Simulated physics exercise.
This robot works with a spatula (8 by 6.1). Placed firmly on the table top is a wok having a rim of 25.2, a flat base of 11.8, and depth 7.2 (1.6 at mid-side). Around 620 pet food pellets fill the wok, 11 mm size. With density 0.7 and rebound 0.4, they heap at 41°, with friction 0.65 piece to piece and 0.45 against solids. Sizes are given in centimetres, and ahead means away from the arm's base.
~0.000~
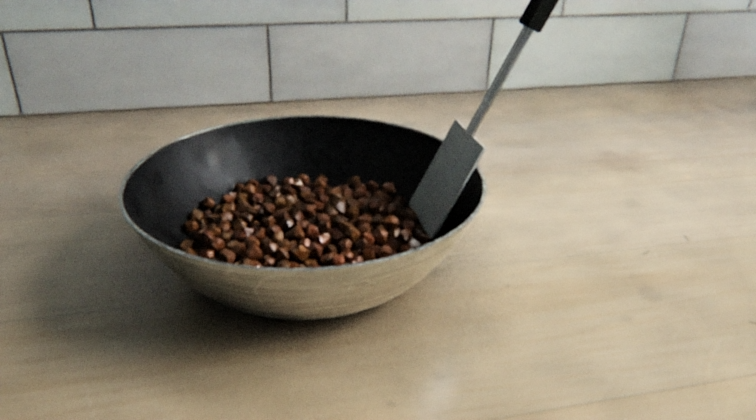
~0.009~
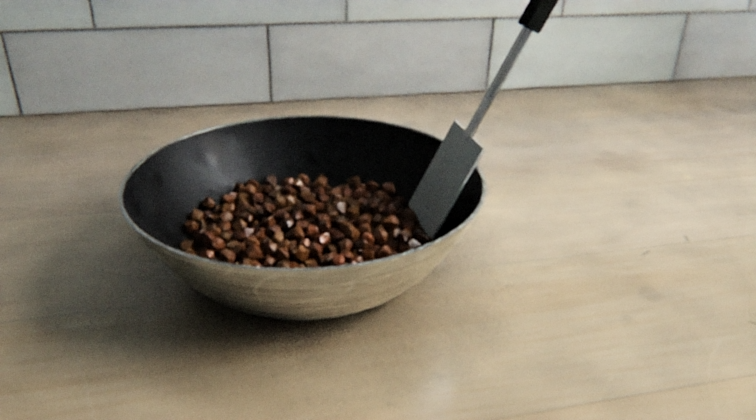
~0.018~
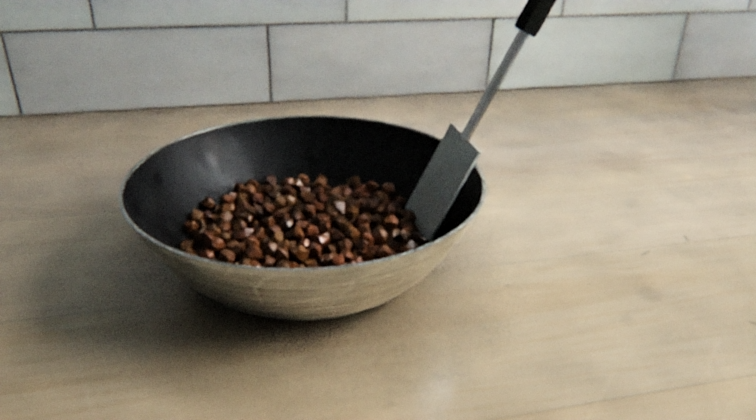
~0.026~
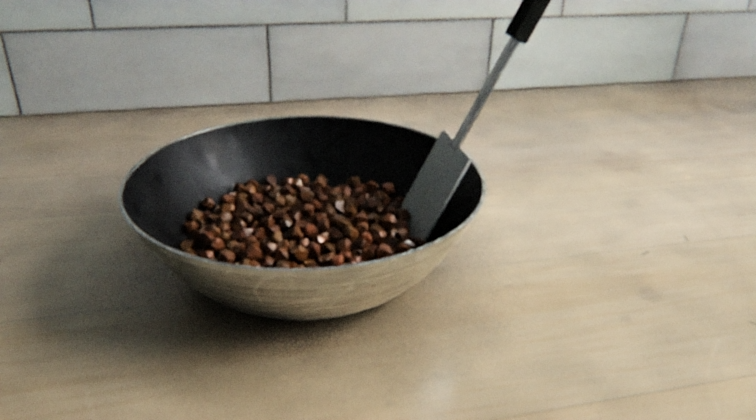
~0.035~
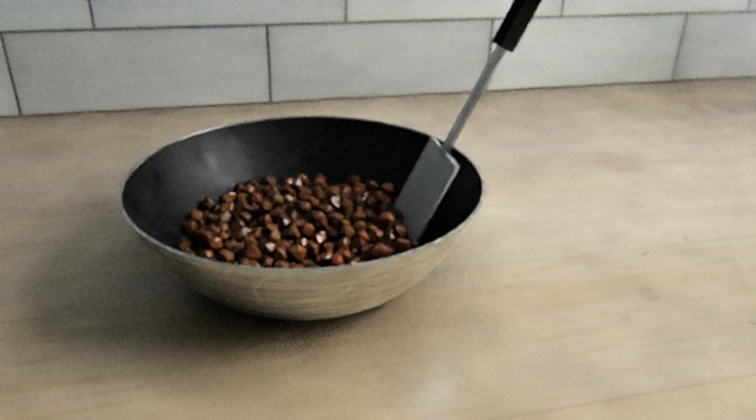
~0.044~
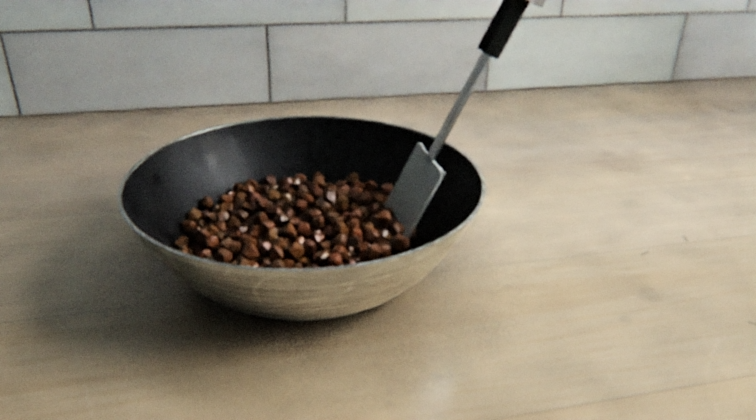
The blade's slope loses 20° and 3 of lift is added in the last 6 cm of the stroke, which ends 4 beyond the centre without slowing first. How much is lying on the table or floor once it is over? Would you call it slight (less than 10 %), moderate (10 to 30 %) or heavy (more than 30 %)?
I would call it slight, less than 10 %.
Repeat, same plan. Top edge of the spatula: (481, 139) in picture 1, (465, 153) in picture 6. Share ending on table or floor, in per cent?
About 0 per cent.
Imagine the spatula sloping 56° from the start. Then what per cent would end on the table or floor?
Result, estimated: 5 %.
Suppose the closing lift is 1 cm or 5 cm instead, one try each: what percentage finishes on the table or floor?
Result, in order: Approx. 5 % and 10 %.
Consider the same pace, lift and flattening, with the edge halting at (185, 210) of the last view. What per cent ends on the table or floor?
30 %, roughly.
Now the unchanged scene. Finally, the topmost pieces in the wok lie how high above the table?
Peak at rest, approximately 8.0 centimetres.
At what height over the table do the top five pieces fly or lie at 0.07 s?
Estimated height above table: Approx. 6 cm.
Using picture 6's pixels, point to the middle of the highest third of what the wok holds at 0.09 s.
I'd put it somewhere near (267, 217).
After 0.07 s, sloping 63°, highest piece 8 above the table; 615 in the wok.
After 0.09 s, sloping 57°, highest piece 12 above the table; 613 in the wok, 2 on the blade or in flight.
After 0.31 s, sloping 44°, highest piece 32 above the table; 576 in the wok, 15 on the table or floor, 24 on the blade or in flight.
After 1.36 s, sloping 44°, highest piece 8 above the table; 576 in the wok, 39 on the table or floor.
At rest, 576 in the wok, 39 on the table or floor. That is 6 % on the table or floor.
